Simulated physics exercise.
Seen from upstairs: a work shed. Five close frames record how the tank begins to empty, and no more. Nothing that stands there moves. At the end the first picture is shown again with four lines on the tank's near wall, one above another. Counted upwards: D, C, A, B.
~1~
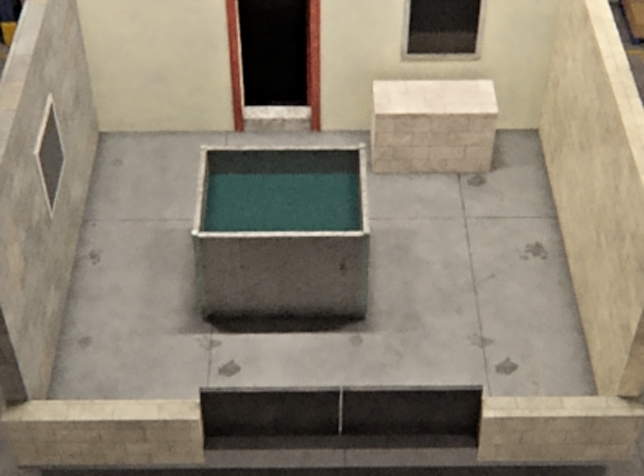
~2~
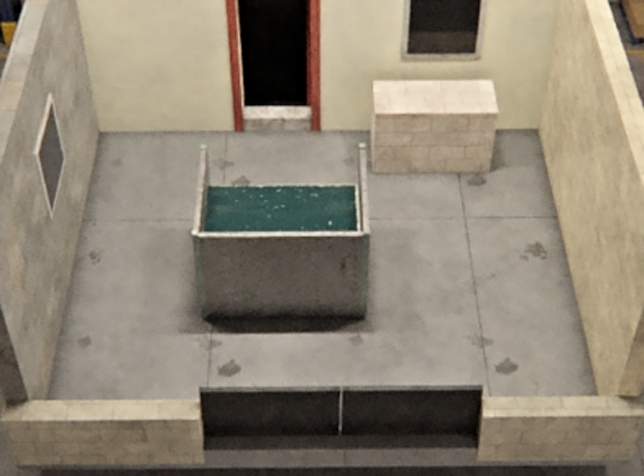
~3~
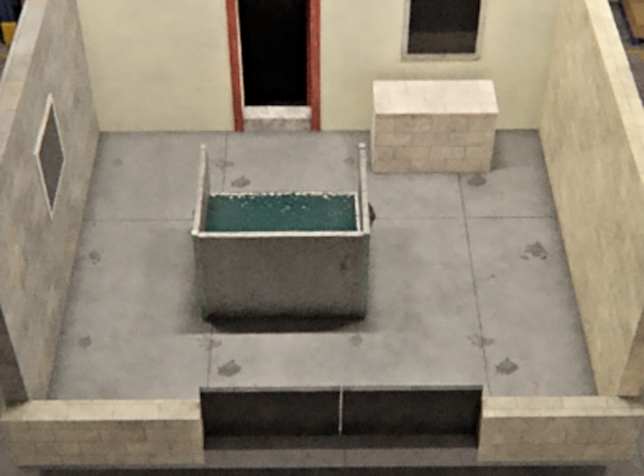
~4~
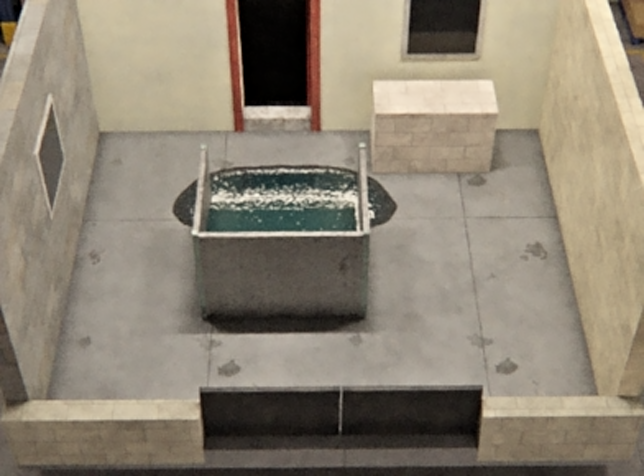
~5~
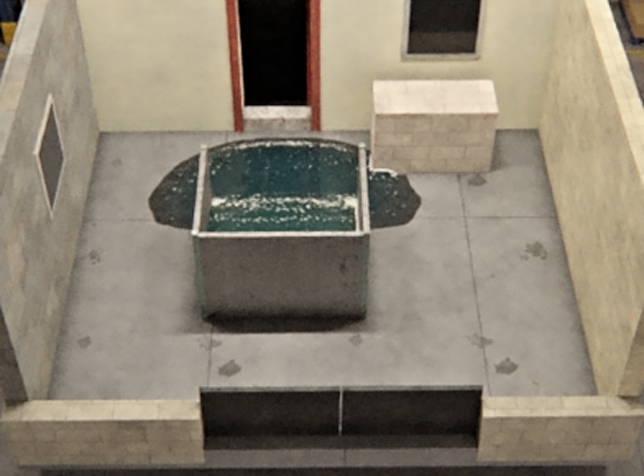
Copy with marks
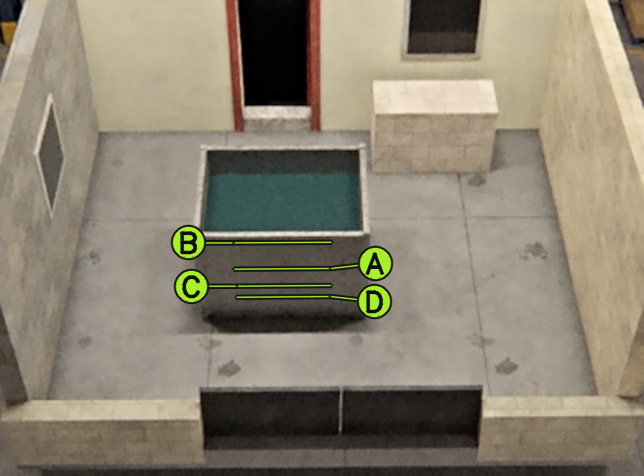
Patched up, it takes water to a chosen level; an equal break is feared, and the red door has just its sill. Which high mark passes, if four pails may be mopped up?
D.
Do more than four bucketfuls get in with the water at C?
Yes.
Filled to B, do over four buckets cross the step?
Yes, it does.
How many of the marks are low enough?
One of them.
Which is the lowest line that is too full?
That would be C.
On the marked copy, A at (282, 268); B at (281, 242); C at (283, 285); D at (283, 296); from the bottom up D, C, A, B.
With A, dozens of bucketfuls pour in.
With B, dozens of bucketfuls pour in.
With C, about 9 bucketfuls get in.
With D, a bucket or two gets in.
